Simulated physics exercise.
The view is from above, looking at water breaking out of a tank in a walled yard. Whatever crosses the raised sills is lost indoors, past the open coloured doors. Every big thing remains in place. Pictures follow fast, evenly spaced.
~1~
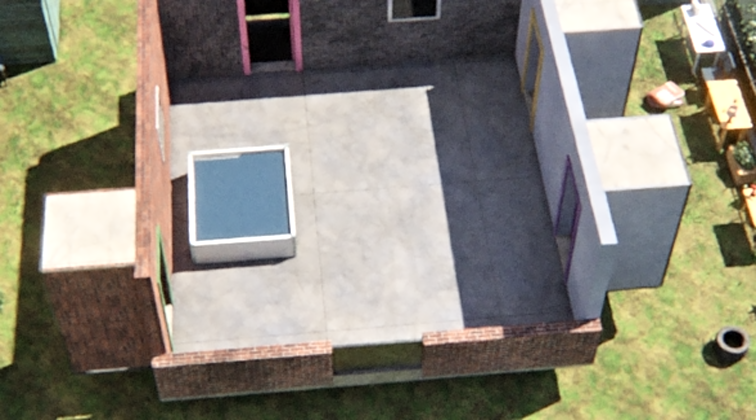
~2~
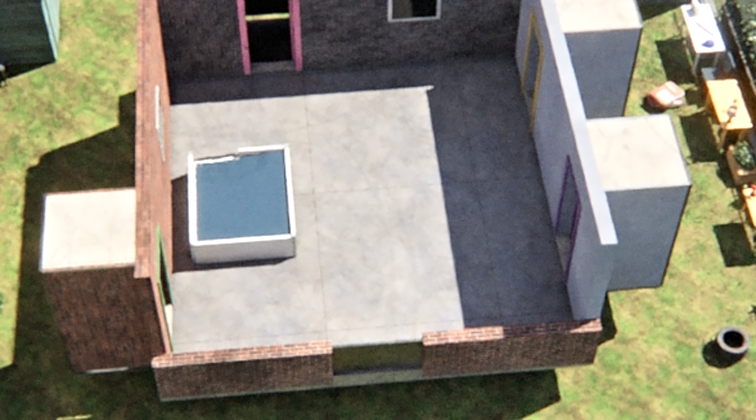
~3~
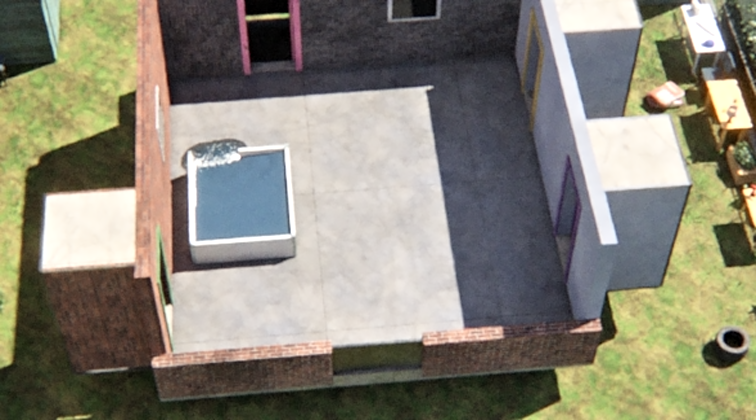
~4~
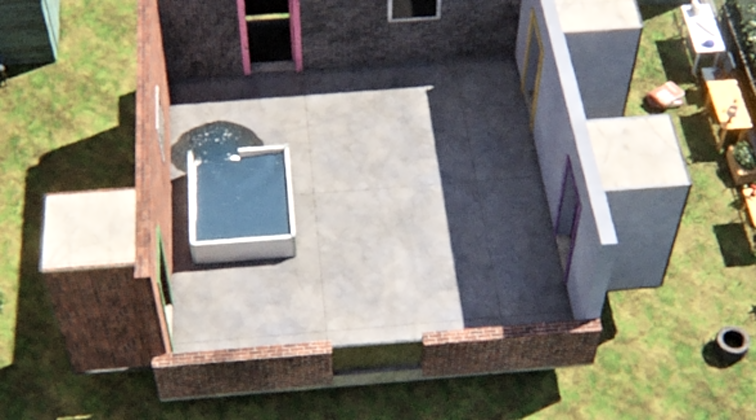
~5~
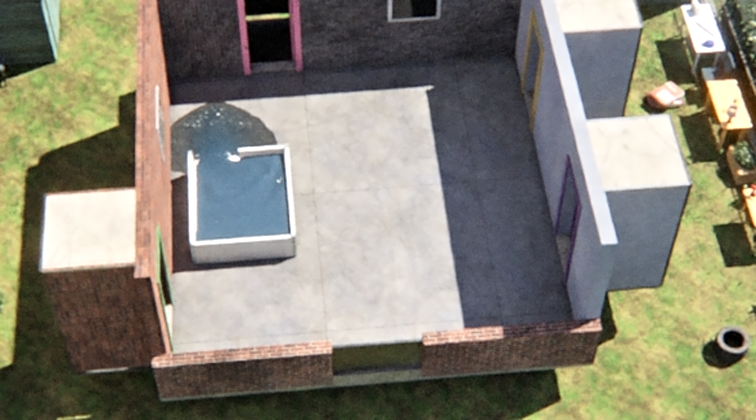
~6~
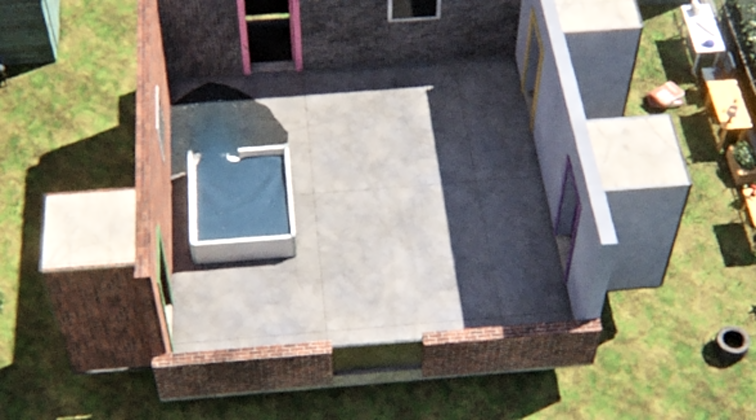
Water broke out through the far side of a white-walled tank in a walled yard, splashing onto the pale floor and spreading into a wide, dark, rounded patch toward the back wall.
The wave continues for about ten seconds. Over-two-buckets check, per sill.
Purple door: Within two, green door: Within two, yellow door: Within two, pink door: Over.
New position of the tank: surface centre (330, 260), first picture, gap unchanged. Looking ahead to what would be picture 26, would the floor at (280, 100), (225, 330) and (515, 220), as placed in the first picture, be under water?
As listed: Reached, untouched, untouched.
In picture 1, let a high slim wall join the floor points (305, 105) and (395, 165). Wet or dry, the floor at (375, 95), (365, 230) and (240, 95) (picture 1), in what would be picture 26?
In order: Soaked, untouched, soaked.
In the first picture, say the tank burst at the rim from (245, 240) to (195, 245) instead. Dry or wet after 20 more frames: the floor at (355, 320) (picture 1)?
At that place: Under water.
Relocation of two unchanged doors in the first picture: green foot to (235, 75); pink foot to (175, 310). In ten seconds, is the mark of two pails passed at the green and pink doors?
Result - green: Crosses the limit; pink: Remains below the limit.
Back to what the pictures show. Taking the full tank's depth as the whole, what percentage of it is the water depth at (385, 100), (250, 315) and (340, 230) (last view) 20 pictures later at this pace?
In order: About 8, 0 and 0 in a hundred.
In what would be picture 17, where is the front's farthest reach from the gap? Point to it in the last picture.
My estimate: Roughly (326, 73).
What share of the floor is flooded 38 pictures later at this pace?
Around 45 percent, give or take.
A moment on, water covers 10 % of the floor; the purple door not reached, the green door not reached, the yellow door not reached, the pink door wet at the sill, nothing in.
Next, water covers 15 % of the floor; the purple door not reached, the green door not reached, the yellow door not reached, the pink door under two buckets in.
Then, water covers 20 % of the floor; the purple door not reached, the green door not reached, the yellow door not reached, the pink door over two buckets in.
Later, water covers 45 % of the floor; the purple door not reached, the green door not reached, the yellow door under two buckets in, the pink door far over two buckets in.
In the end, water covers 70 % of the floor; the purple door wet at the sill, nothing in, the green door wet at the sill, nothing in, the yellow door under two buckets in, the pink door far over two buckets in.
